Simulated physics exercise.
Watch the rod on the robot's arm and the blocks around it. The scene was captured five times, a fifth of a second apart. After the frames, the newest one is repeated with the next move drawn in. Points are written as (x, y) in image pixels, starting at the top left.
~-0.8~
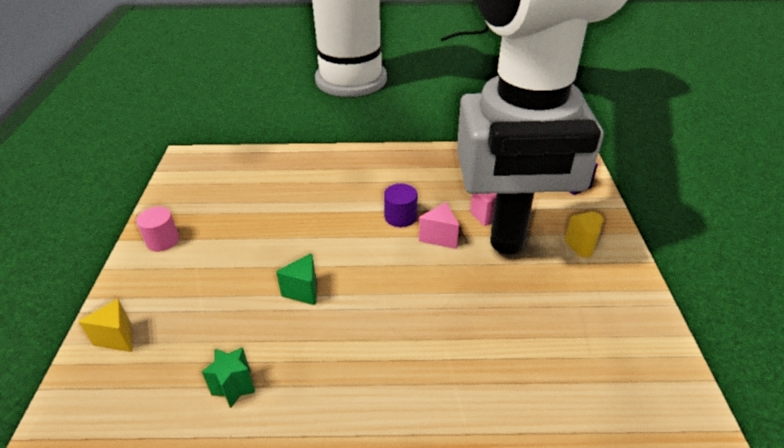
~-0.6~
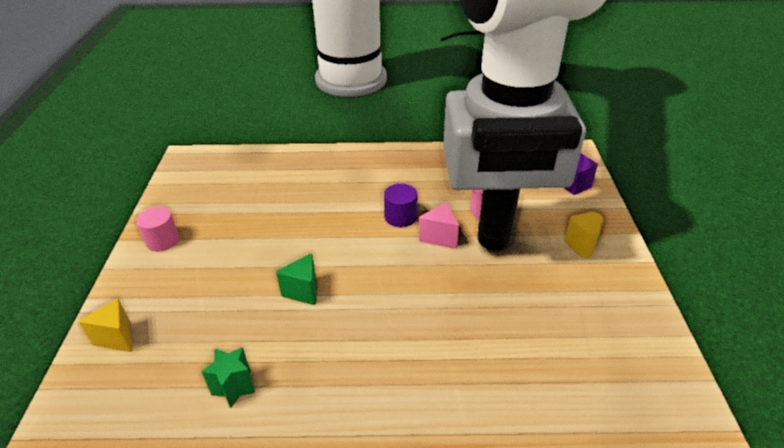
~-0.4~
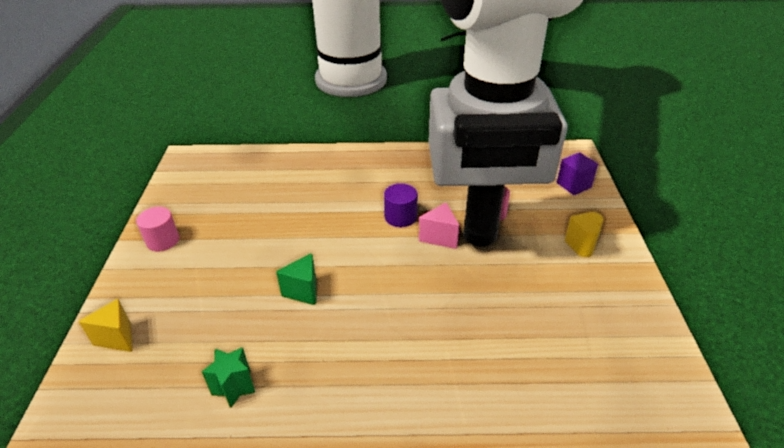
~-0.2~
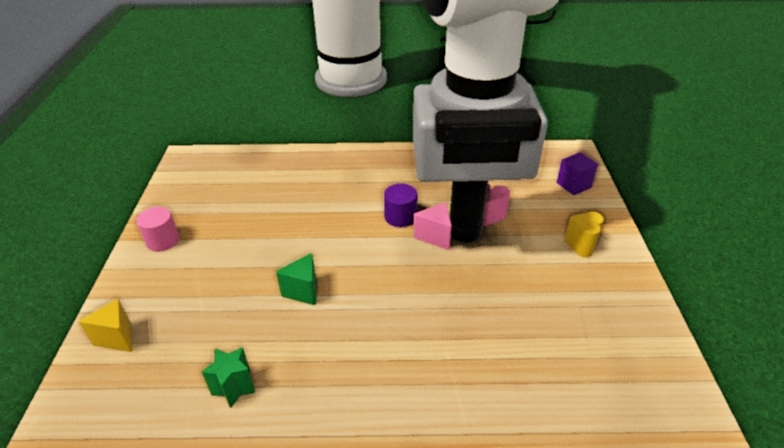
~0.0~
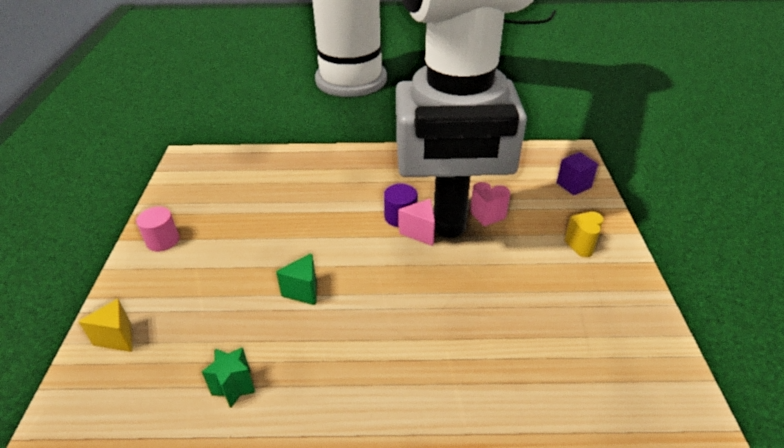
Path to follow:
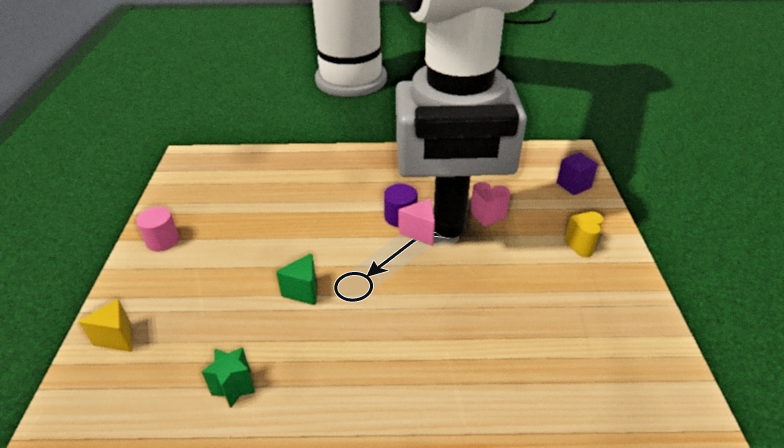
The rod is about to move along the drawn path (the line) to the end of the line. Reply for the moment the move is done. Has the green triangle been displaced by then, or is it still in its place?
In the end it has not been moved.
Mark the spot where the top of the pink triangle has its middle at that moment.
It is at (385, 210).
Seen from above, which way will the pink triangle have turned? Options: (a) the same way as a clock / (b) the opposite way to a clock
My answer is option a.
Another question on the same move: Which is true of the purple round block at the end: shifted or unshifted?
Put simply, it goes somewhere else.
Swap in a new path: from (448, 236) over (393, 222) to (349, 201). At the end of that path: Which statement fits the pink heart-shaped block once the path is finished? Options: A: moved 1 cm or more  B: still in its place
The correct letter is B.
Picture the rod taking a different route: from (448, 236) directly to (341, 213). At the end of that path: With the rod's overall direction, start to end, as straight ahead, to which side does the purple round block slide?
That block drifts right.
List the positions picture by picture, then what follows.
The first picture shows rod's lower end at (507, 244); green triangle at (299, 268); purple round block at (401, 193); pink triangle at (441, 214).
The second picture shows rod at (494, 240); blocks still.
The third picture shows rod at (480, 236); blocks still.
The fourth picture shows rod at (465, 232); pink triangle at (437, 214).
The fifth picture shows rod at (449, 228); green triangle at (299, 268); purple round block at (401, 193); pink triangle at (421, 210).
Drawn move, from (448, 236) by way of (412, 242) and (384, 263) to (354, 286).
The first path, step by step. One third of the way, rod at (412, 234); purple round block at (393, 190); pink triangle at (387, 209), turned 40° clockwise.
Two thirds of the way, rod at (384, 255); purple round block at (393, 190); pink triangle at (385, 210), turned 45° clockwise.
At the end, rod at (353, 278); green triangle still; purple round block at (393, 190); pink triangle at (385, 210), turned 45° clockwise.
